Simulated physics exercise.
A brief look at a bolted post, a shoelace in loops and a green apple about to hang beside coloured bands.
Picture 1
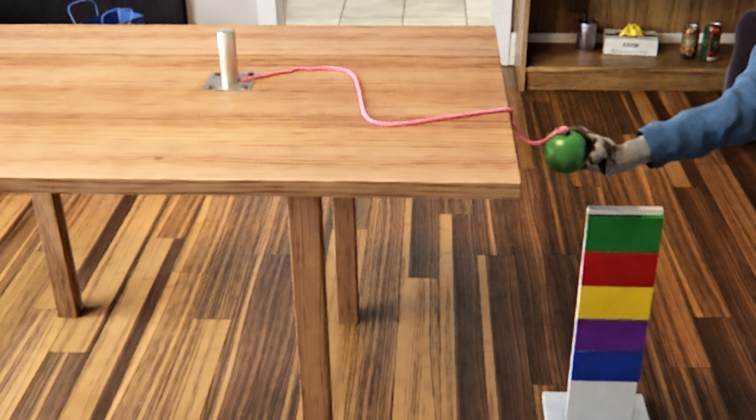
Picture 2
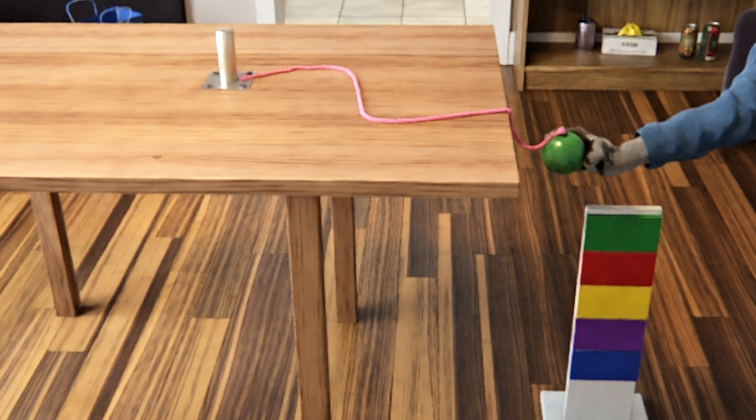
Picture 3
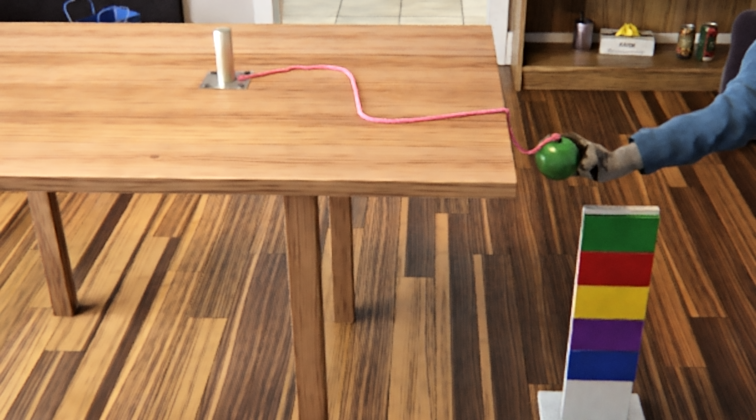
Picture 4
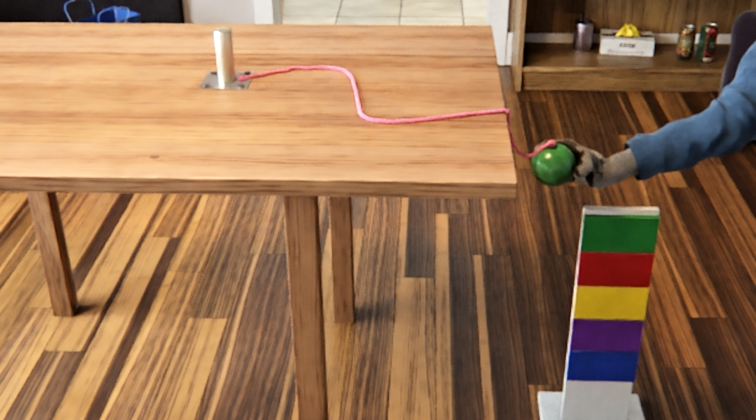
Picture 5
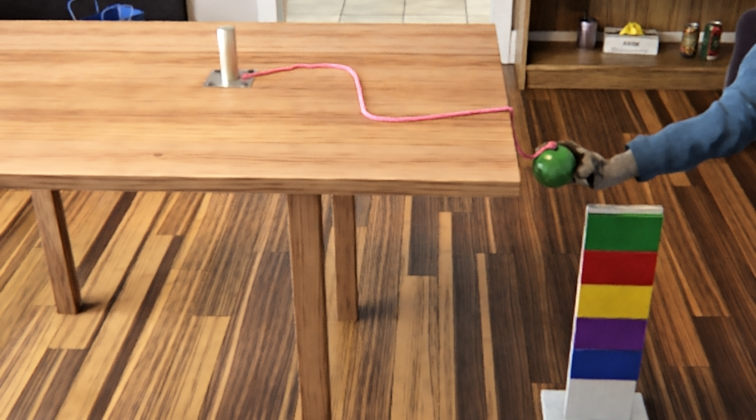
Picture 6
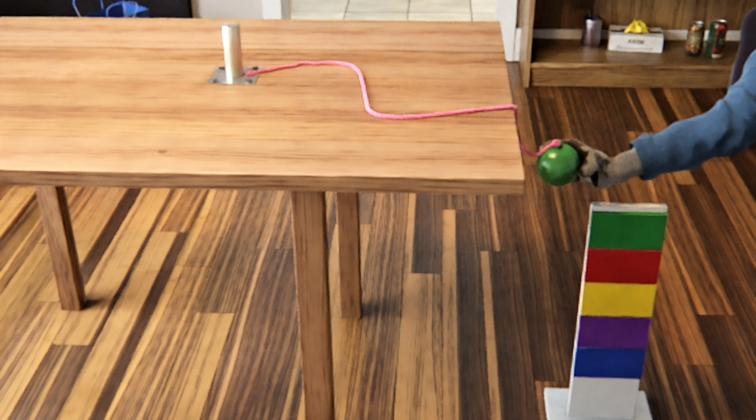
A gloved hand holding a green apple tied to a pink shoelace lowers it slightly.
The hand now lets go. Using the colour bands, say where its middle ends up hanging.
Its middle ends up at the yellow band.
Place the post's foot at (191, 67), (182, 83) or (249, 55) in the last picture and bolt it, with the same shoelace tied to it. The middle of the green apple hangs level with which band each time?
The first case gives red, the second red and the third yellow.
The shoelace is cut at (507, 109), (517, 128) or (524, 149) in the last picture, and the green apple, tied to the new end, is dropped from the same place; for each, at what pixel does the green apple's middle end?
(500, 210), (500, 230), (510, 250).
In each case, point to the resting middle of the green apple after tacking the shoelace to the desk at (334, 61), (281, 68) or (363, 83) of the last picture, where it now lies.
Taking them in turn, I'd expect around (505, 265), (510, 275) and finally (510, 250).
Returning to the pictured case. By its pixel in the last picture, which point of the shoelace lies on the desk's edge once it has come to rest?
Roughly (393, 117).
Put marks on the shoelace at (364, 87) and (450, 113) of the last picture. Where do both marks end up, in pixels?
They finish at (423, 83) and (509, 140) respectively.
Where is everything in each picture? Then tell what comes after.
The first picture shows green apple (566, 152); green (624, 235); red (620, 270); yellow (615, 304); purple (611, 336); blue (607, 367).
The second picture shows green apple (564, 153); shoelace through (282, 71) (349, 72) (360, 102) (417, 120) (500, 111).
The third picture shows green apple (558, 158).
The fourth picture shows green apple (553, 165); shoelace through (280, 71) (347, 72) (358, 102) (414, 121) (498, 112).
The fifth picture shows green apple (554, 166).
The sixth picture shows green apple (558, 164); shoelace through (288, 66) (355, 67) (366, 97) (422, 116) (506, 108).
Early on, apple near (460, 253); level with red.
Midway, apple near (519, 285); level with yellow.
Finally, apple near (505, 279); level with yellow. The yellow one.
